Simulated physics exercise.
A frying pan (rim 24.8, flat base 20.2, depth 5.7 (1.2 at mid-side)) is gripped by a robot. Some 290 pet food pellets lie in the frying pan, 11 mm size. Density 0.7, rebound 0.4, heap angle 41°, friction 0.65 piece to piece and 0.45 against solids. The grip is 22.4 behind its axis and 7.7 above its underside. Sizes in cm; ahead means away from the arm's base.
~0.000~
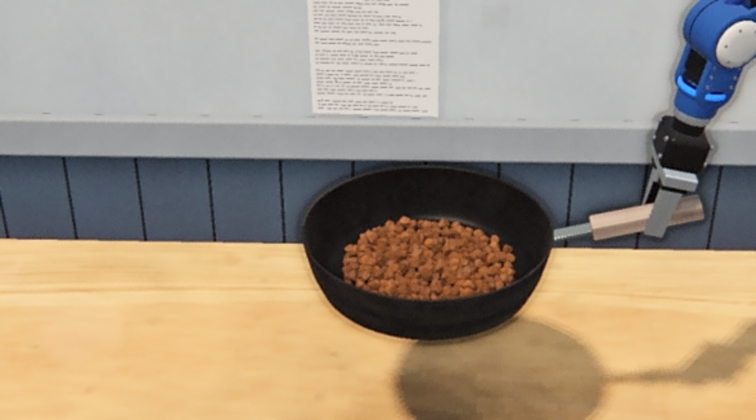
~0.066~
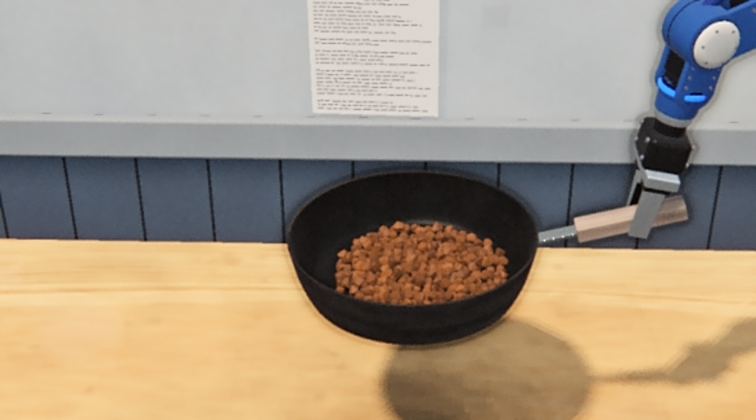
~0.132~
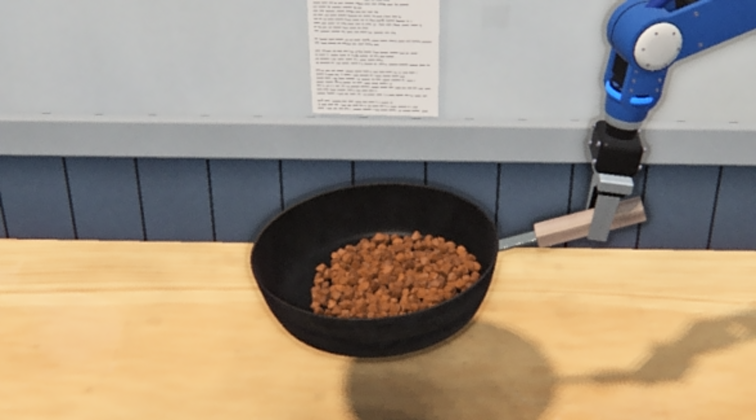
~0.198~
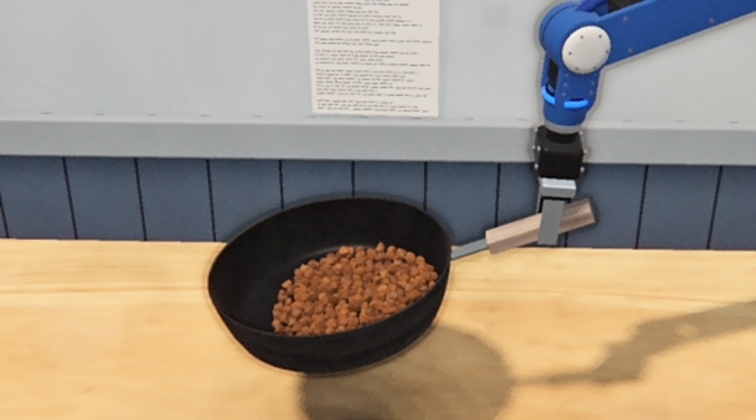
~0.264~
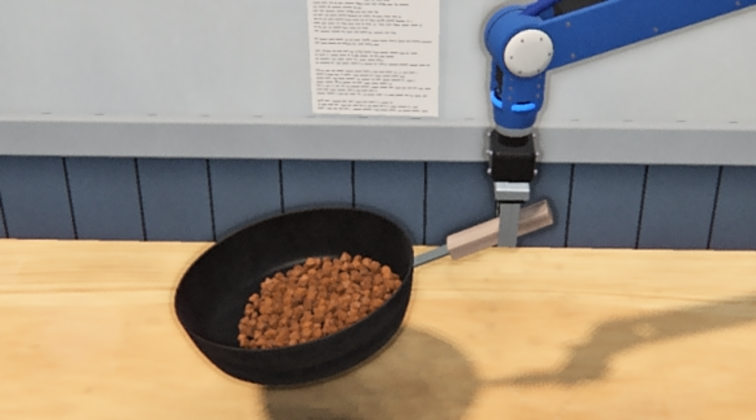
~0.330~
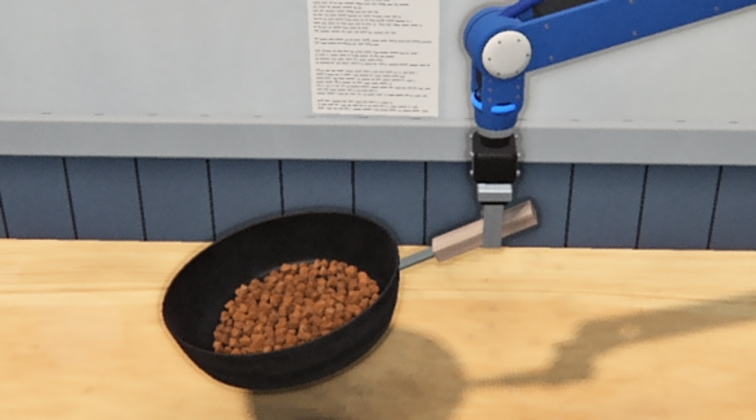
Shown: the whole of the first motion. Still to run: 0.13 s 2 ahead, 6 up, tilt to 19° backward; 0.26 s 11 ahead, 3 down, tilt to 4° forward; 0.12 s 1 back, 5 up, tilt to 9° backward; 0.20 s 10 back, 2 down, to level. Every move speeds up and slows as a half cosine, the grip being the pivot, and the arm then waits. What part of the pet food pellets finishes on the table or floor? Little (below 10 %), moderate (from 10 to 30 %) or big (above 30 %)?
A moderate share, from 10 to 30 %, ends on the table or floor.
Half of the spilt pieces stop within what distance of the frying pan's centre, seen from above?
About 38 cm.
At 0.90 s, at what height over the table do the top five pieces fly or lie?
Roughly 51 cm.
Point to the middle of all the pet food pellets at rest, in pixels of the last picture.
Around (207, 231).
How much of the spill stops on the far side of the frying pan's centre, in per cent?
Roughly 90 per cent.
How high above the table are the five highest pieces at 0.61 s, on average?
Some 63 cm.
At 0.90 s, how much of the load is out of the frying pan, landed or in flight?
Near 15 per cent so far.
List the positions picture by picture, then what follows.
The first frame shows the frying pan middle at (427, 253), level; upper third of the load around (422, 263), from x 345 to 510, top at y 220; 288 in the frying pan.
The second frame shows the frying pan middle at (413, 258), tilted 1° forward; upper third of the load around (422, 267), from x 340 to 505, top at y 225.
The third frame shows the frying pan middle at (377, 270), tilted 4° forward; upper third of the load around (423, 281), from x 315 to 475, top at y 235.
The fourth frame shows the frying pan middle at (334, 285), tilted 8° forward; upper third of the load around (402, 290), from x 275 to 435, top at y 245.
The fifth frame shows the frying pan middle at (300, 297), tilted 11° forward; upper third of the load around (366, 302), from x 240 to 395, top at y 260.
The sixth frame shows the frying pan middle at (287, 301), tilted 12° forward; upper third of the load around (340, 307), from x 215 to 375, top at y 265; 288 in the frying pan.
After 0.61 s, tilted 4° backward, highest piece 66 above the table; 288 in flight or on a rim.
After 0.90 s, tilted 7° backward, highest piece 57 above the table; 238 in the frying pan, 50 in flight or on a rim.
After 1.24 s, level, highest piece 55 above the table; 231 in the frying pan, 24 on the table or floor, 33 in flight or on a rim.
After 2.29 s, level, highest piece 29 above the table; 231 in the frying pan, 57 on the table or floor.
In the end, 231 in the frying pan, 57 on the table or floor. That is 20 % on the table or floor.
